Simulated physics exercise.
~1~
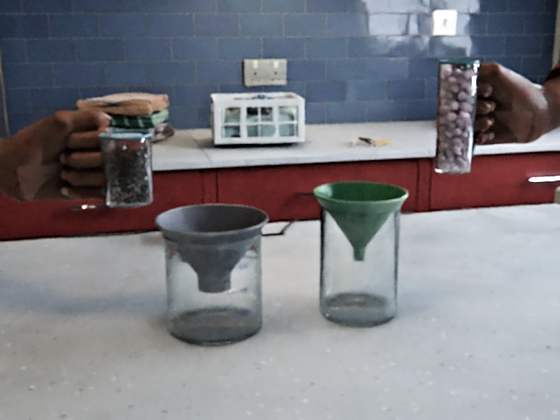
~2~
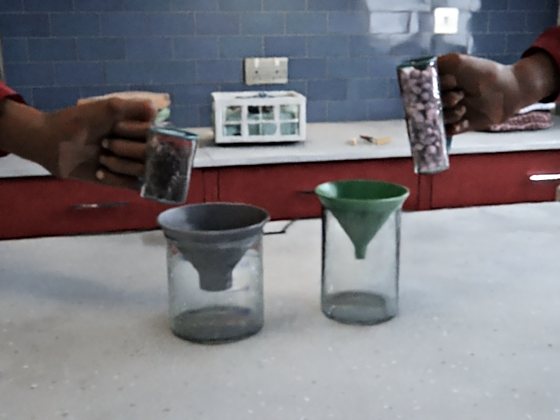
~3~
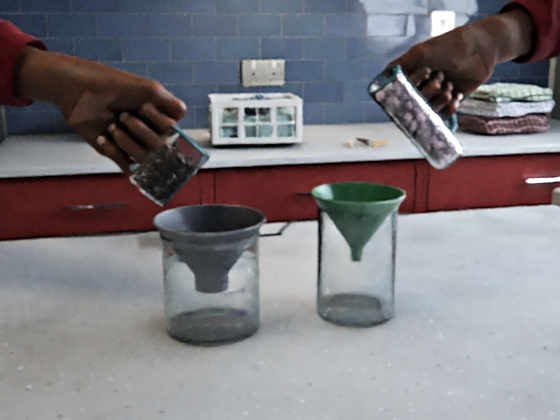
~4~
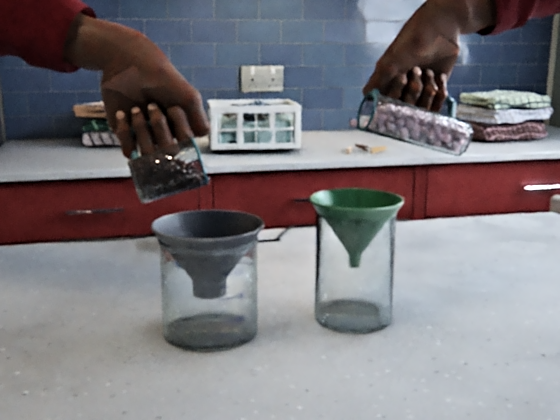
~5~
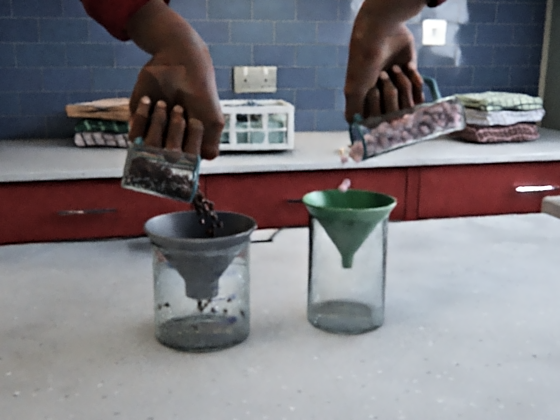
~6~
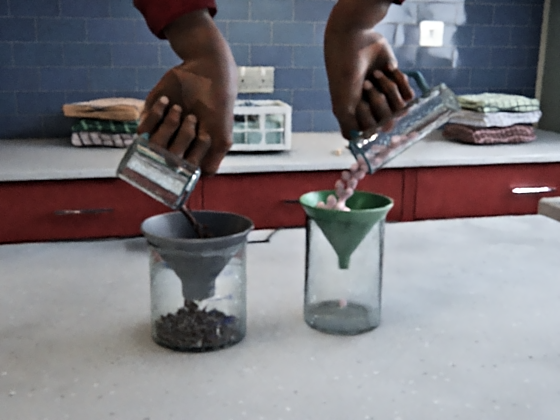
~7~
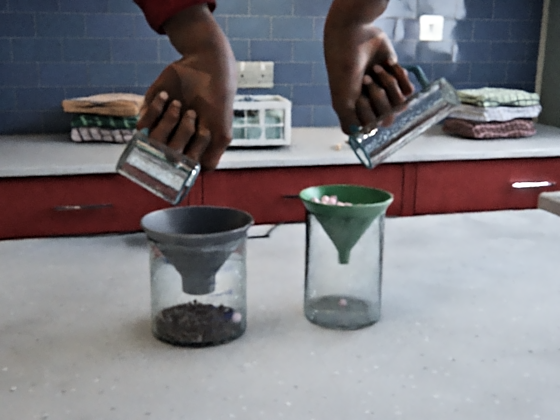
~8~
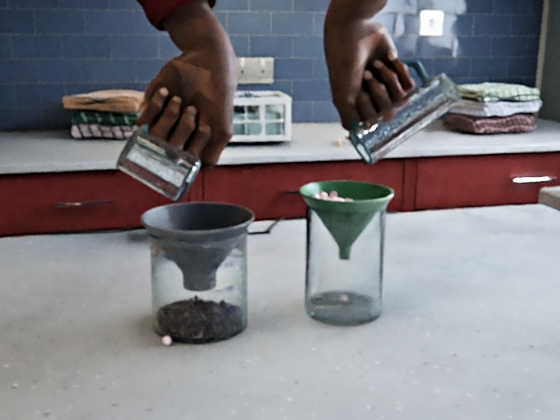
We see two hands tip small glass containers over funnels set in glass jars; the dark bits on the left run through the grey funnel into their jar, while most of the pinkish pieces stay stuck in the green funnel and a stray one rests on the counter.
